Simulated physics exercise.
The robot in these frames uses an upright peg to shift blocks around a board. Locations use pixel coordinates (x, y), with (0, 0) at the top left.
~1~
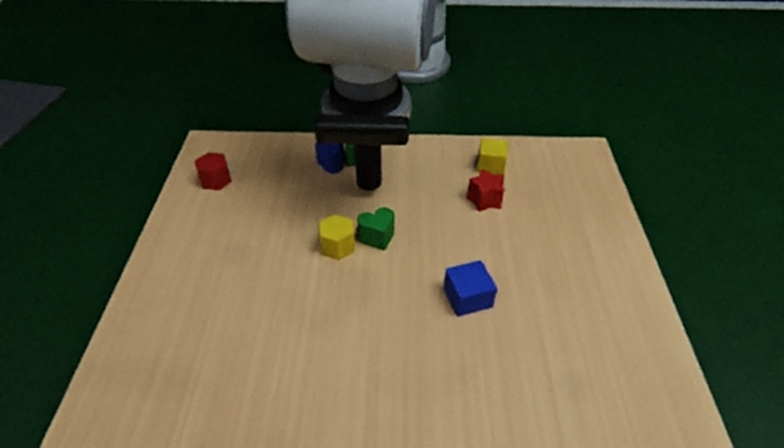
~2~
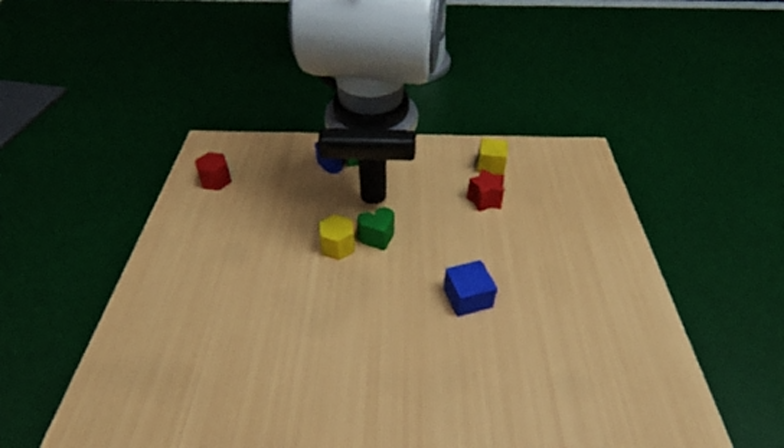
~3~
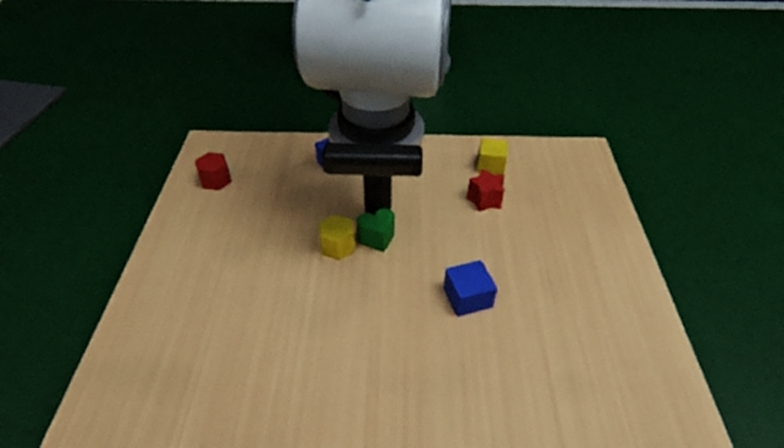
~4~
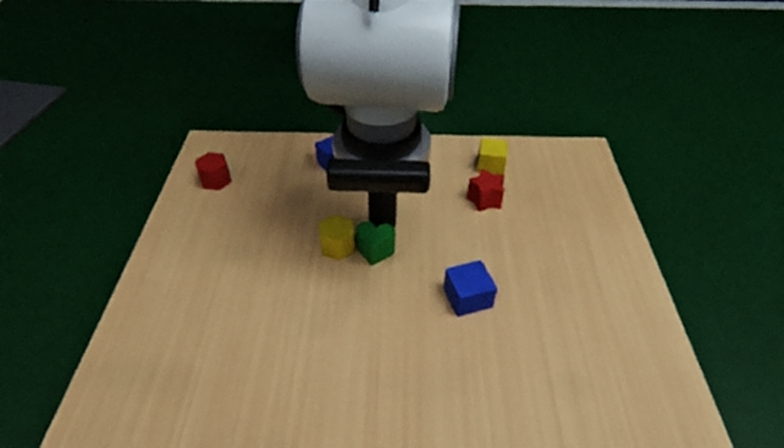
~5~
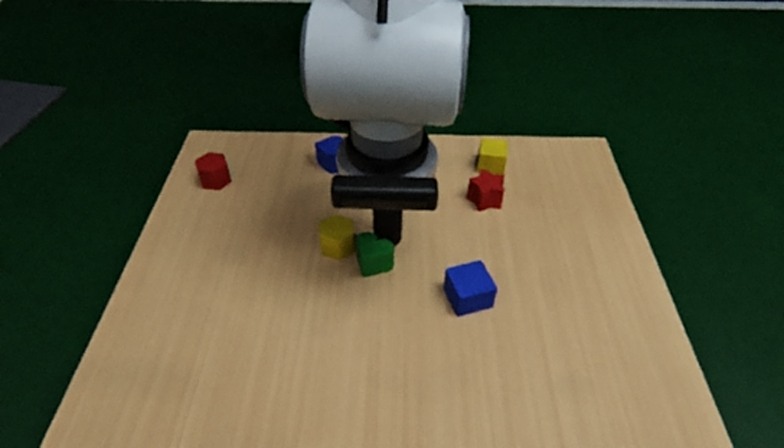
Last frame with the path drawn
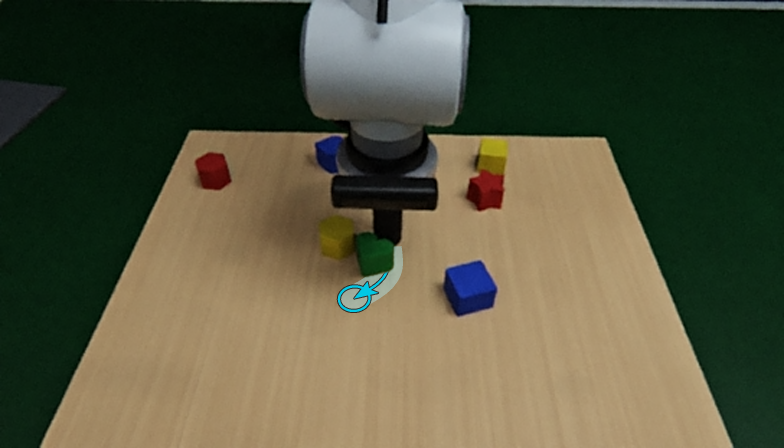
A pale wooden board lies against a dark green surround, seen from above and in front by a still camera. A red block sits at the far left, blue at the back, yellow and red at the right, a larger blue block nearer, and a yellow block beside a green heart near the middle. The white robot arm moves its black peg forward, pushing the green heart slightly nearer and turning it.
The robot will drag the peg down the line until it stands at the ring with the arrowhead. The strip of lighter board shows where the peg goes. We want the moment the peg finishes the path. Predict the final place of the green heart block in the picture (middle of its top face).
It ends at (327, 292).
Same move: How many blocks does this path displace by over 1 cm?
I'd say one block gets moved.
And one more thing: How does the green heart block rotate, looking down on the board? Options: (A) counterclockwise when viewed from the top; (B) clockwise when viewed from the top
My answer is option B.
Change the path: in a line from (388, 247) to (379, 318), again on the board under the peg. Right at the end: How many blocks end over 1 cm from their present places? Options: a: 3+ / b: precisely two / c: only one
c: Only one.
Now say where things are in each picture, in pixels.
Tip of the peg at (369, 182), middles of tops, yellow six-sided block at (336, 227), green heart block at (377, 218), in the first picture.
Peg at (373, 196), nothing pushed, in the second picture.
Peg at (378, 209), nothing pushed, in the third picture.
Peg at (383, 223), green heart block at (375, 232), in the fourth picture.
Peg at (387, 238), yellow six-sided block at (336, 227), green heart block at (373, 245), in the fifth picture.
The line goes from (388, 247) over (388, 266) and (376, 285) to (354, 298).
On the path given first. Halfway along, peg at (384, 268); green heart block at (360, 270), turned 25° clockwise.
At the end, peg at (354, 289); yellow six-sided block unmoved; green heart block at (327, 292), turned 25° clockwise.
